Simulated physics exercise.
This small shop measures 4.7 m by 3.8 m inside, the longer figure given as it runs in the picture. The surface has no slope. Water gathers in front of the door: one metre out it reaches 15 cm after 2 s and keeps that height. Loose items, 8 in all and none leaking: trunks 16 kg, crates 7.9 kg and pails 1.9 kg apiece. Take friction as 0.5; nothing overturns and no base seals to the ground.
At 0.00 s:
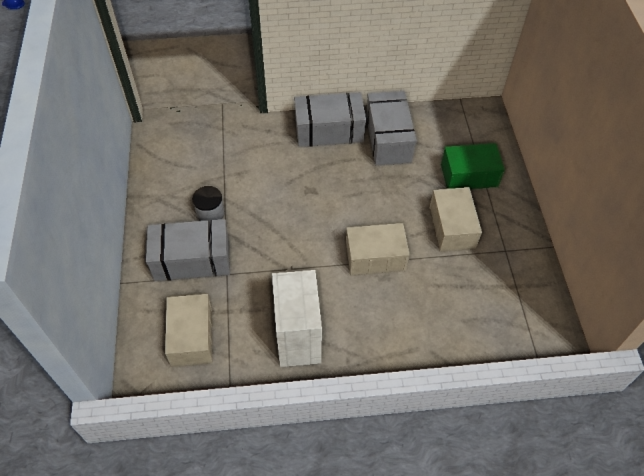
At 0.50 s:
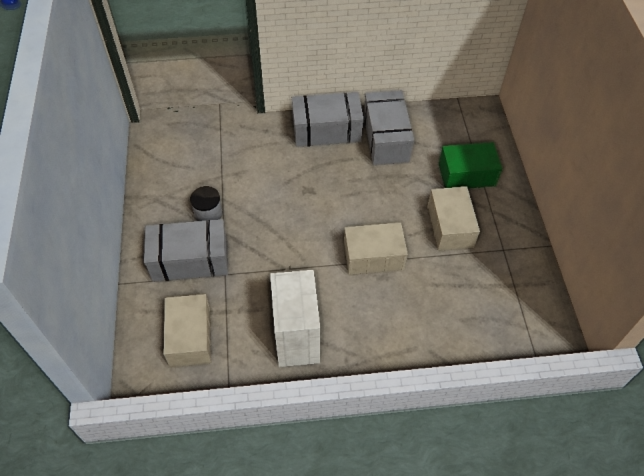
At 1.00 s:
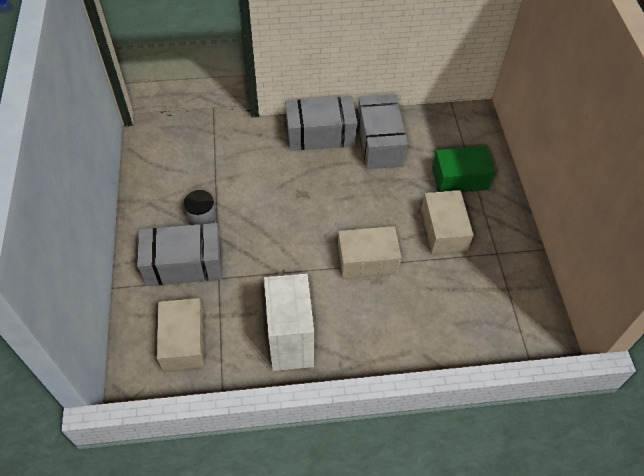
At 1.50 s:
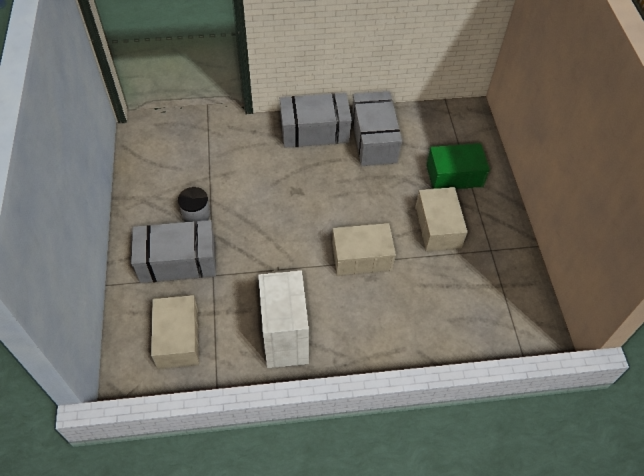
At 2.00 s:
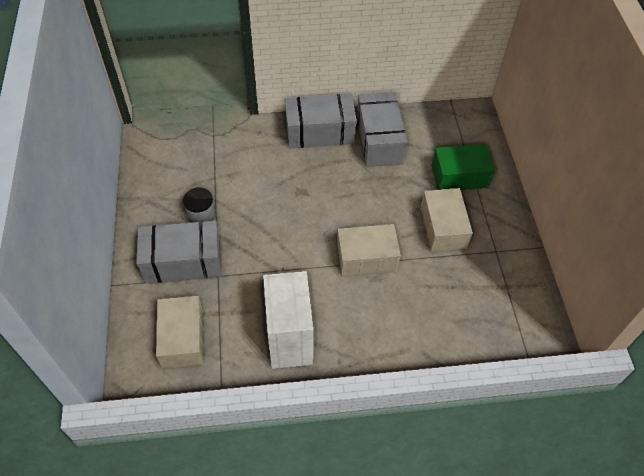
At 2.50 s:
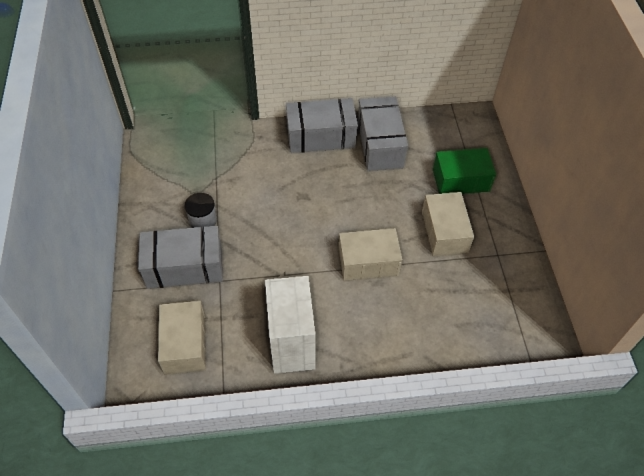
A walled room of crates stays still as greenish water spreads in through the doorway.
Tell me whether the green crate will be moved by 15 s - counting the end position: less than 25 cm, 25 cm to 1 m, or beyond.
Green crate travels far.
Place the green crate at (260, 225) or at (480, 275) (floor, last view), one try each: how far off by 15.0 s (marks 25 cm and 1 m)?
In that order: It travels far; it gets carried off.
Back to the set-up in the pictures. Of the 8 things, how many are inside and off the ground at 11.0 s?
5 of them.
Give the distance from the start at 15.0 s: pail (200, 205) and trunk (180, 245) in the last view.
In that order: 350 cm, 350 cm.
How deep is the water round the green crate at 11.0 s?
Roughly 3 cm.
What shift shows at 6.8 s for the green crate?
Roughly 0 cm by then.
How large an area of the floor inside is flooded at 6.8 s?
Roughly 13 m2.
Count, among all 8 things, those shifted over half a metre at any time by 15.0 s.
8 of them.
After 3.5 s the green crate is near (466, 163), 0.0 m from its start, aground; 1 afloat.
After 6.8 s the green crate is near (466, 163), 0.0 m from its start, aground; 2 afloat.
After 11.0 s the green crate is near (465, 150), 0.2 m from its start, aground; 5 afloat.
After 15.0 s the green crate is near (367, 110), 1.3 m from its start, afloat; 8 afloat.
